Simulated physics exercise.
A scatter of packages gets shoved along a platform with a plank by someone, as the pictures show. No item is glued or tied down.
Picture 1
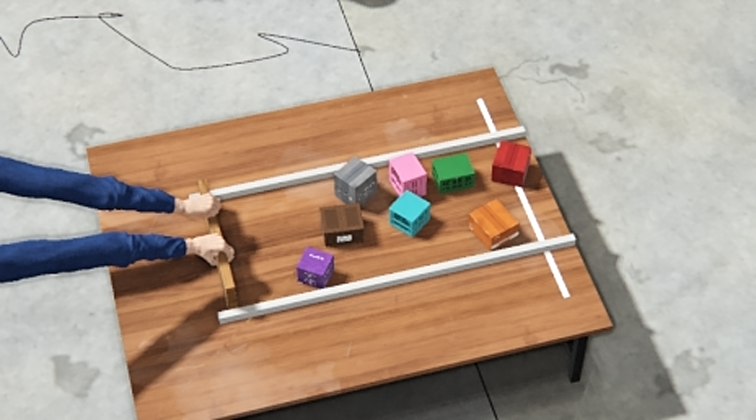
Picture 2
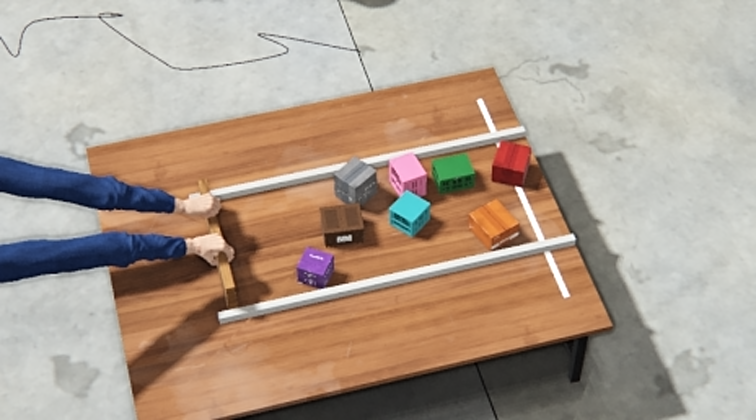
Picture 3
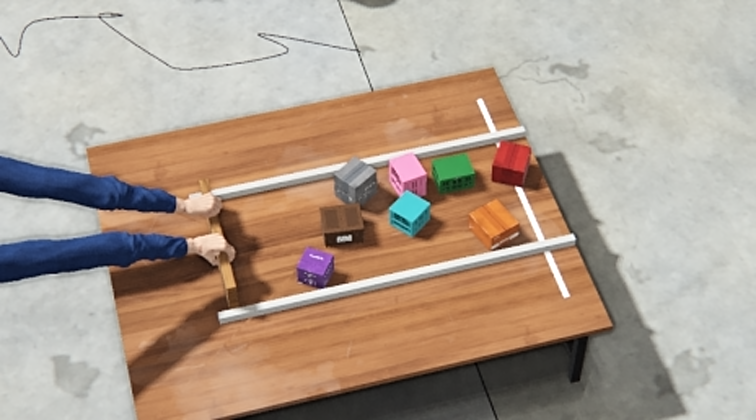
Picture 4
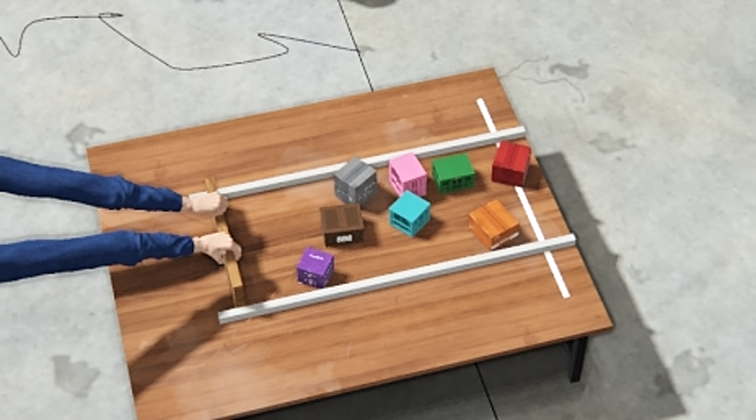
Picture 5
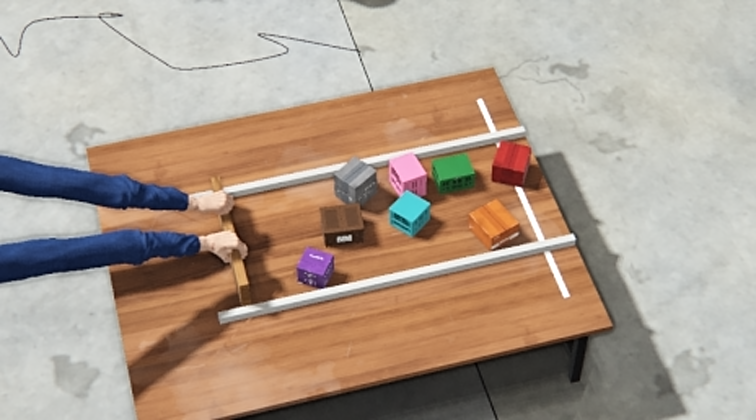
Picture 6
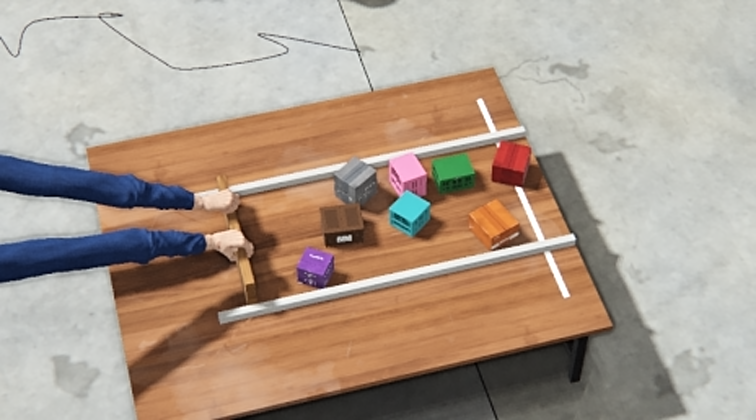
We see two hands holding a plank between white rails on a wooden table, left of several scattered coloured boxes. The hands stay nearly still at first, then slide the plank slightly right, while the boxes do not move.
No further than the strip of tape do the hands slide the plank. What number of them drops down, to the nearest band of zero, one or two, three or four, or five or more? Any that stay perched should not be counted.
Watching this, the number dropping off is more than four.
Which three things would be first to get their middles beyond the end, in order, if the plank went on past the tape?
First the red box, next the green crate, last the turquoise crate.
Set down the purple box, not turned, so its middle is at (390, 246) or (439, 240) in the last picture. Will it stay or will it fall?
In that order, I'd say it is not knocked off, then is not knocked off.
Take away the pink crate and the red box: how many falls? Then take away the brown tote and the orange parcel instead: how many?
3, then 3.
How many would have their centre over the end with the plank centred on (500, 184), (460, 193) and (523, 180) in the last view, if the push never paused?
In order of the places given, that's 3, 1 and 5.
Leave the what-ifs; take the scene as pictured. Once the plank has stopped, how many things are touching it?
3 end up touching it.
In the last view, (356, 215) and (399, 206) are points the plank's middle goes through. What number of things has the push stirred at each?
In order, the tallies are 4 and 6.
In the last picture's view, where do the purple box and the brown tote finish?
The purple box settles near (547, 210); as for the brown tote, near (539, 181).
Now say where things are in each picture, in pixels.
The first picture shows red box (511, 164); orange parcel (494, 225); green crate (453, 174); plank (218, 245); tape (521, 192).
The second picture shows orange parcel (494, 225); pink crate (408, 177).
The third picture shows green crate (453, 174); turquoise crate (410, 214).
The fourth picture shows red box (511, 164); brown tote (342, 225).
The fifth picture shows orange parcel (494, 225); grey box (356, 183).
The sixth picture shows red box (511, 164); orange parcel (494, 225); green crate (453, 174); plank (237, 240); tape (521, 192).
Soon after, none off yet; red box at rest near (511, 164); orange parcel at rest near (494, 225); green crate at rest near (453, 174).
In the end, the number that fall off is five or more; gone, turquoise crate, pink crate, green crate, orange parcel and red box.
